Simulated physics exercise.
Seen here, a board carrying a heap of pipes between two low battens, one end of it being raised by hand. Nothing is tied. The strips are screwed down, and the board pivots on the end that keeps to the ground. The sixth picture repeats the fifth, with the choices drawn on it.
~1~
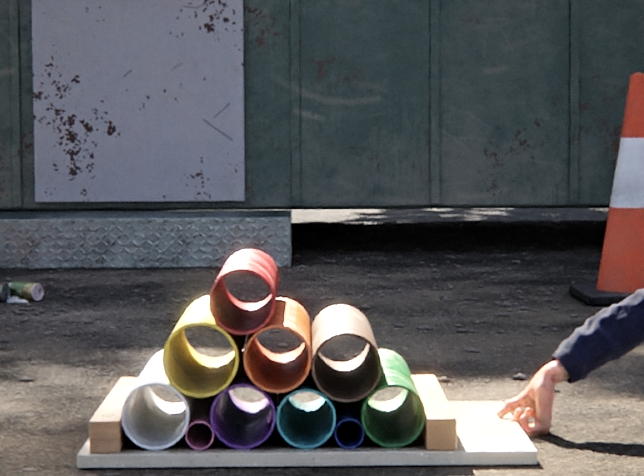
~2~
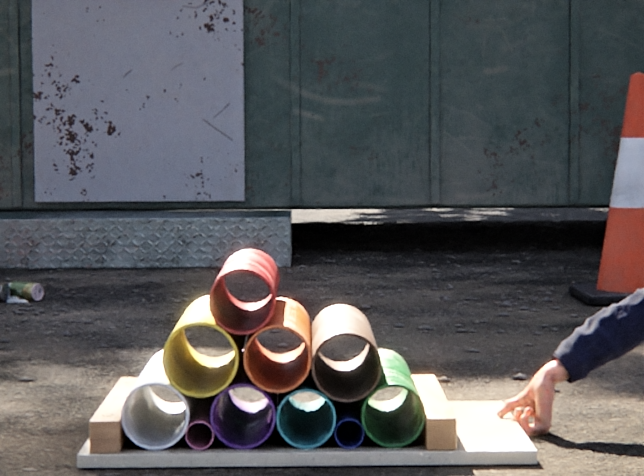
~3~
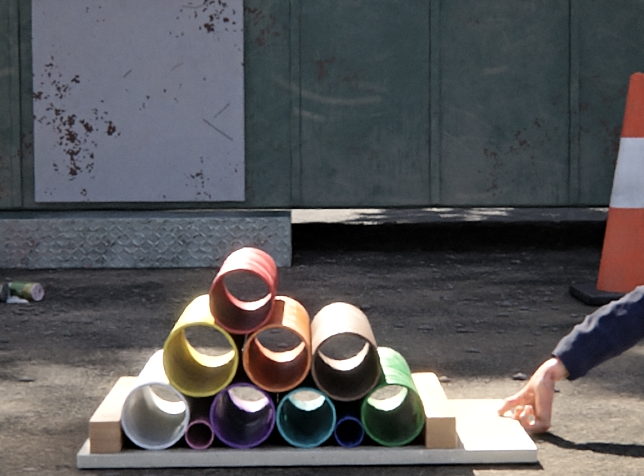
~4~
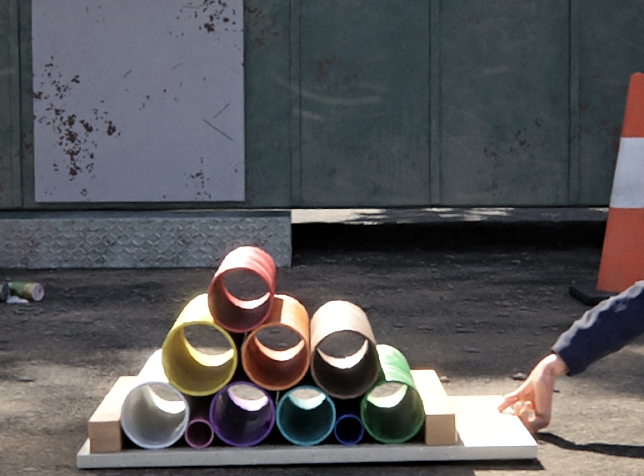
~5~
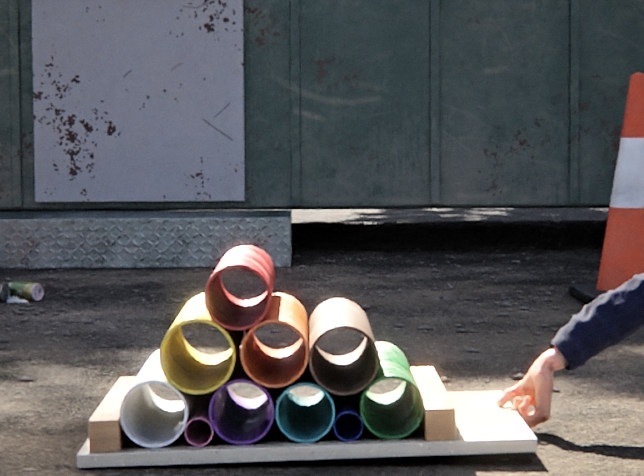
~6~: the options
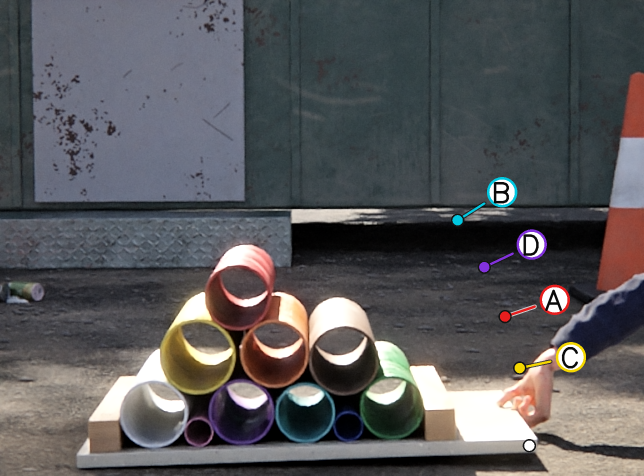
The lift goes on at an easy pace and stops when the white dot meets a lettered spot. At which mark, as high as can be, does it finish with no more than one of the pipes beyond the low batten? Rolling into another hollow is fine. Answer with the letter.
Mark B is as high as it can go.
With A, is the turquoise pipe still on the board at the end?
Yes.
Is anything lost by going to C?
No, at C.
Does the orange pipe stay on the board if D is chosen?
Yes, with D.
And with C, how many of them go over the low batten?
It comes to none.
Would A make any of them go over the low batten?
No.
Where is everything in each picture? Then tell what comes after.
Pink pipe (200, 435); purple pipe (243, 416); turquoise pipe (306, 419), in the first picture.
Turquoise pipe (306, 419); blue pipe (349, 434), in the second picture.
Board (307, 416); blue pipe (349, 432); green pipe (393, 414); yellow pipe (200, 359), in the third picture.
Board (307, 415); white pipe (154, 415); pink pipe (199, 434), in the fourth picture.
Board (307, 411); white pipe (154, 414); pink pipe (199, 432), in the fifth picture.
On the copy, A at (505, 317); B at (458, 220); C at (520, 368); D at (484, 267); the white dot at (529, 445).
On B. First, board at 18°.
Then, board at 32°.
Finally, board at 32°, none over the low batten.
By contrast, A none over the low batten; C none over the low batten; D none over the low batten.
